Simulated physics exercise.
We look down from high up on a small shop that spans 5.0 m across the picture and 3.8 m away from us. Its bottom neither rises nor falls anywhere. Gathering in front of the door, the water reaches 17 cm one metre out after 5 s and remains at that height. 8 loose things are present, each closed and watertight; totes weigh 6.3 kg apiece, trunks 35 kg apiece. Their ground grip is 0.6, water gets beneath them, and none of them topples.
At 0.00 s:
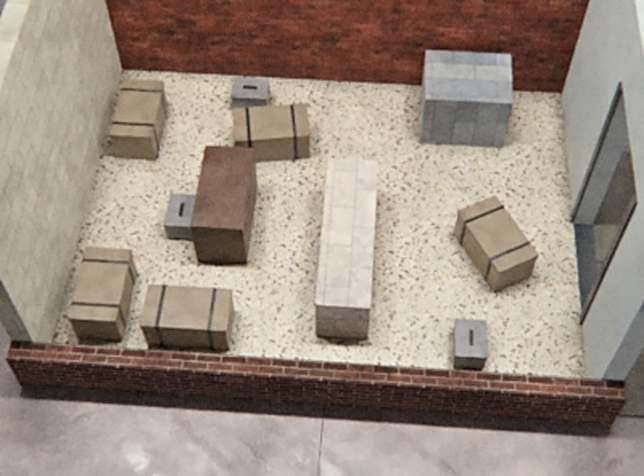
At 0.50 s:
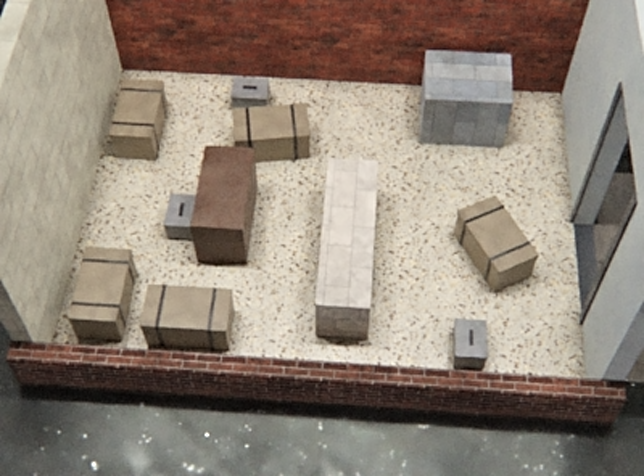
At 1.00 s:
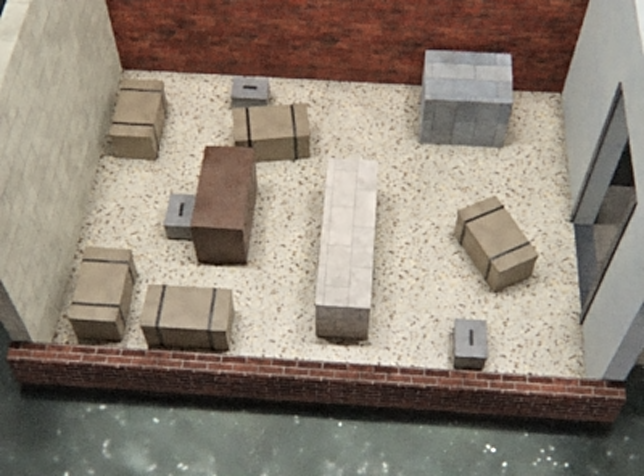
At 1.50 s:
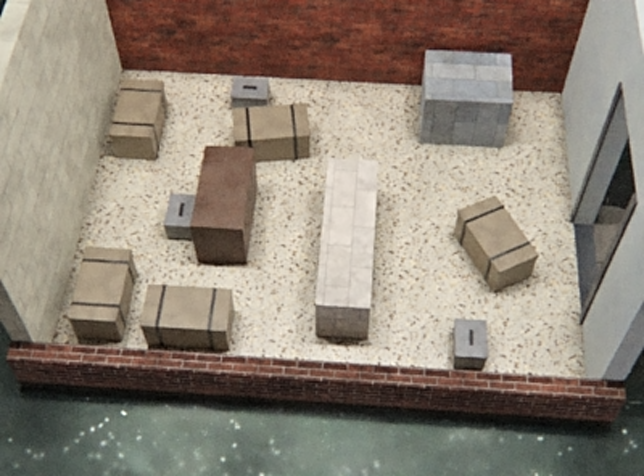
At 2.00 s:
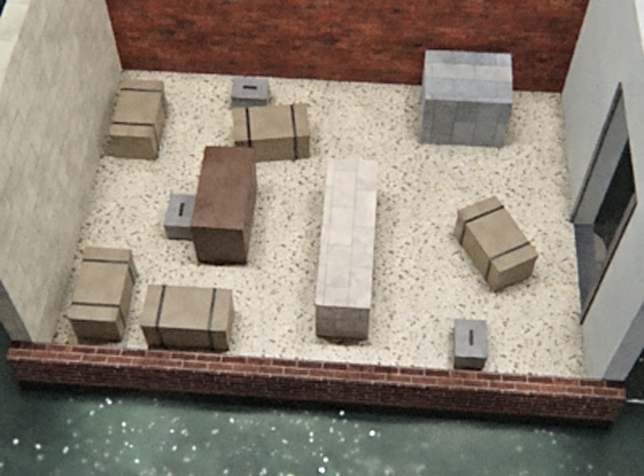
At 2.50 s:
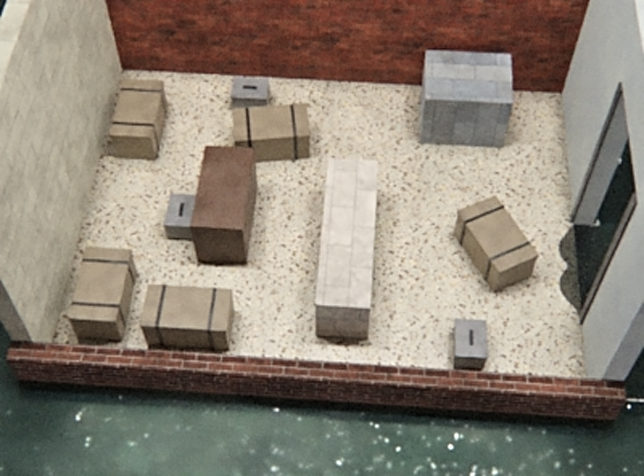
The clip opens on a high view of a small brick-edged room holding strapped tan trunks, small grey boxes and larger blocks, with bare grey ground outside. Dark, glinting water then covers the ground outside and turns greener, before a little enters through the right-hand doorway while everything inside stays still.
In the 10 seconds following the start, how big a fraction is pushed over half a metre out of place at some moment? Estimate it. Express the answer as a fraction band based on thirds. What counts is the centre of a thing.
The band is under one third.
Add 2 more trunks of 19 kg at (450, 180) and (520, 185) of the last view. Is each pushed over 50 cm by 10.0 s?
Order as asked: Farther and not as far.
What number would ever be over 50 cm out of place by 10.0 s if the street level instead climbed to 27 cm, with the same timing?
3.
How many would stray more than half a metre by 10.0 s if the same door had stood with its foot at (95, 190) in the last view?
Then it comes to 2 of them.
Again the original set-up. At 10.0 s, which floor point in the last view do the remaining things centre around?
Somewhere near (232, 225).
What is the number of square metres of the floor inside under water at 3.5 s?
The covered patch comes to about 1.0 m2.
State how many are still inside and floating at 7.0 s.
It comes to 0 of them.
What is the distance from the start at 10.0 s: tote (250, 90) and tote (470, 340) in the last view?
Net displacement, in order: 0 cm; 200 cm.
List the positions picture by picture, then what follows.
The first frame shows a tote at (182, 210), on the bottom; a tote at (471, 338), on the bottom; 0.0 m2 under water; 0 of 8 have shifted.
The second frame shows a tote at (182, 210) rests on the ground; a tote at (471, 338) rests on the ground; water covers 0.0 m2; 0 of 8 have shifted.
The third frame shows a tote at (182, 210) rests on the ground; a tote at (471, 338) rests on the ground; 0.0 m2 under water; 0 of 8 have shifted.
The fourth frame shows a tote at (182, 210), on the bottom; a tote at (471, 338) rests on the ground; water covers 0.0 m2; 0 of 8 have shifted.
The fifth frame shows a tote at (182, 210) rests on the ground; a tote at (471, 338) rests on the ground; 0.0 m2 under water; 0 of 8 have shifted.
The sixth frame shows a tote at (182, 210) rests on the ground; a tote at (471, 338) rests on the ground; water covers 0.1 m2; 0 of 8 have shifted.
After 3.5 s 0 of 8 are over 50 cm from their spots; 0 afloat.
After 4.5 s 0 of 8 are over 50 cm from their spots; 0 afloat.
After 7.0 s 1 of 8 are over 50 cm from their spots; 0 afloat.
After 10.0 s 1 of 8 are over 50 cm from their spots, and 1 have been at some point; 0 afloat.
